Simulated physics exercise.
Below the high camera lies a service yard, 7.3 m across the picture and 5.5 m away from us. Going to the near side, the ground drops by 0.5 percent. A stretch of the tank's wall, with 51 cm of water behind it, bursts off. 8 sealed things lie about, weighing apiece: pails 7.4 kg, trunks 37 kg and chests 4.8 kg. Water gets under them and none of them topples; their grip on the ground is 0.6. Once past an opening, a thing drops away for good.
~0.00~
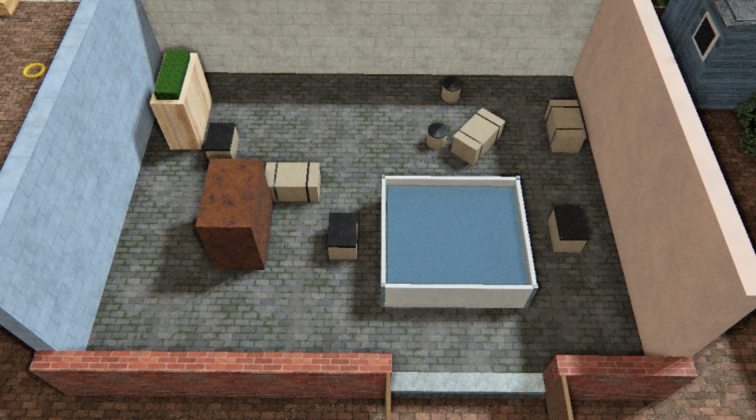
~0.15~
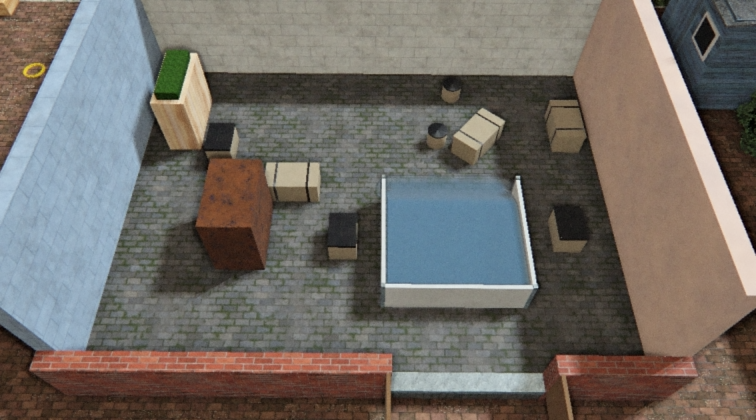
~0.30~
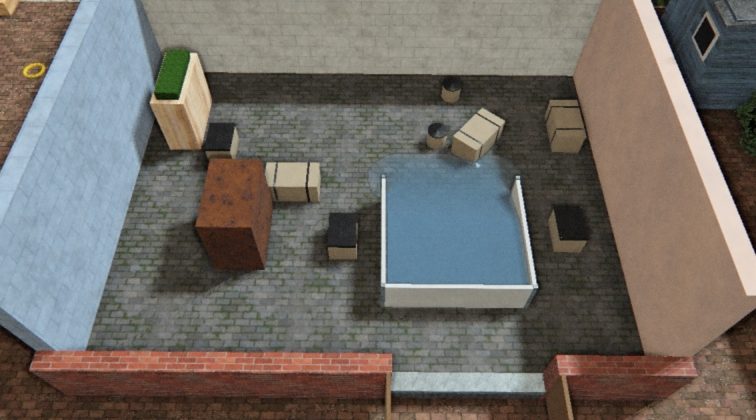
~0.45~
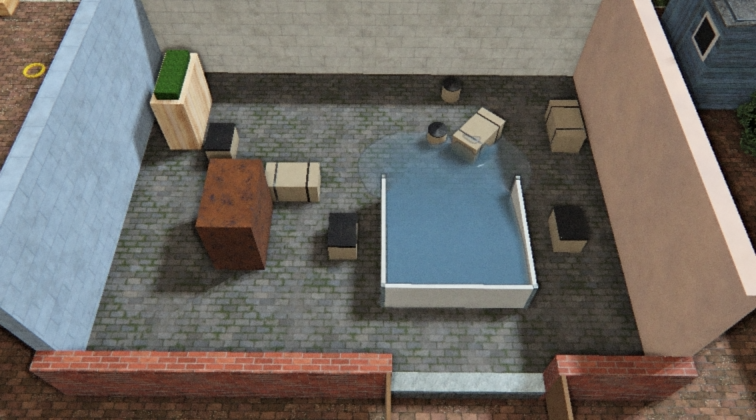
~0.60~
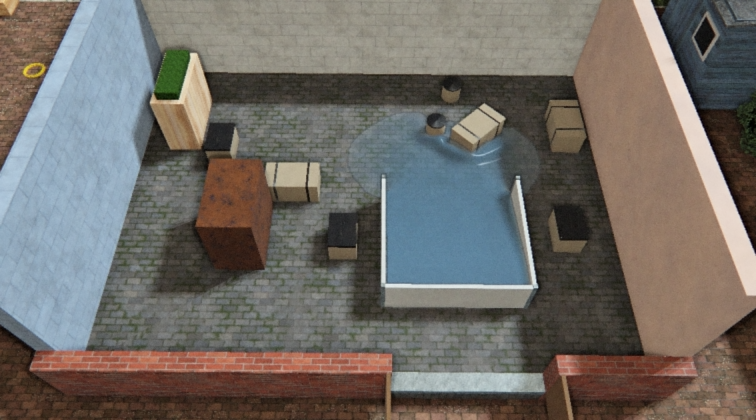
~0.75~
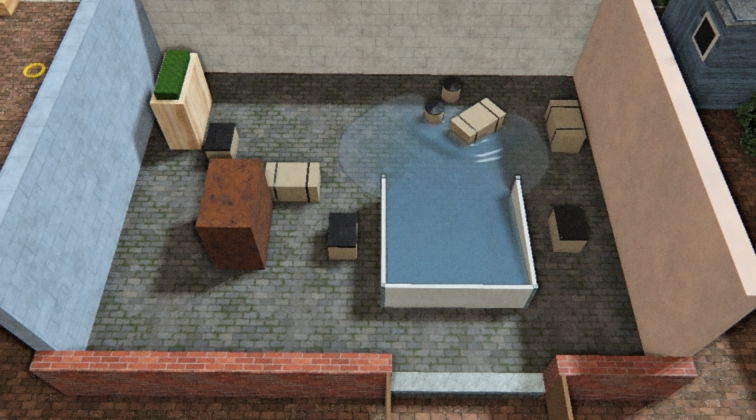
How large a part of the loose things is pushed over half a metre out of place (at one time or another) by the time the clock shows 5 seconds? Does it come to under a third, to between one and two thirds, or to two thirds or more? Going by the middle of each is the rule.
Most likely the fraction ends up no lower than two thirds, I'd say.
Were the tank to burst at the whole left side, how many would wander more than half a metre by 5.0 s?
Then the count would be 2.
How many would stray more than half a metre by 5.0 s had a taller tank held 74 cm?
Then the count would be 6.
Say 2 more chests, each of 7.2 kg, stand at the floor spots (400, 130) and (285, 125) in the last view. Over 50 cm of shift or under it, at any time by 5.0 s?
Well, in turn they are above that and above that.
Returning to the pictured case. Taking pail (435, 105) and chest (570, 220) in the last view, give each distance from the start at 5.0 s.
Shifts in order: 150 cm; 100 cm.
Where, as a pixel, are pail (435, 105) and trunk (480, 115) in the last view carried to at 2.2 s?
They end up about (425, 67) and (484, 71) in the last view.
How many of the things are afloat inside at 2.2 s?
3.
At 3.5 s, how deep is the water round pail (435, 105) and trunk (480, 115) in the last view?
Depth approx. 14 cm / 15 cm.
After 1.1 s 2 of 8 are over 50 cm from their spots; 0 afloat.
After 2.2 s 2 of 8 are over 50 cm from their spots; 3 afloat.
After 3.5 s 3 of 8 are over 50 cm from their spots; 3 afloat.
After 5.0 s 5 of 8 are over 50 cm from their spots, and 6 have been at some point; 3 afloat.
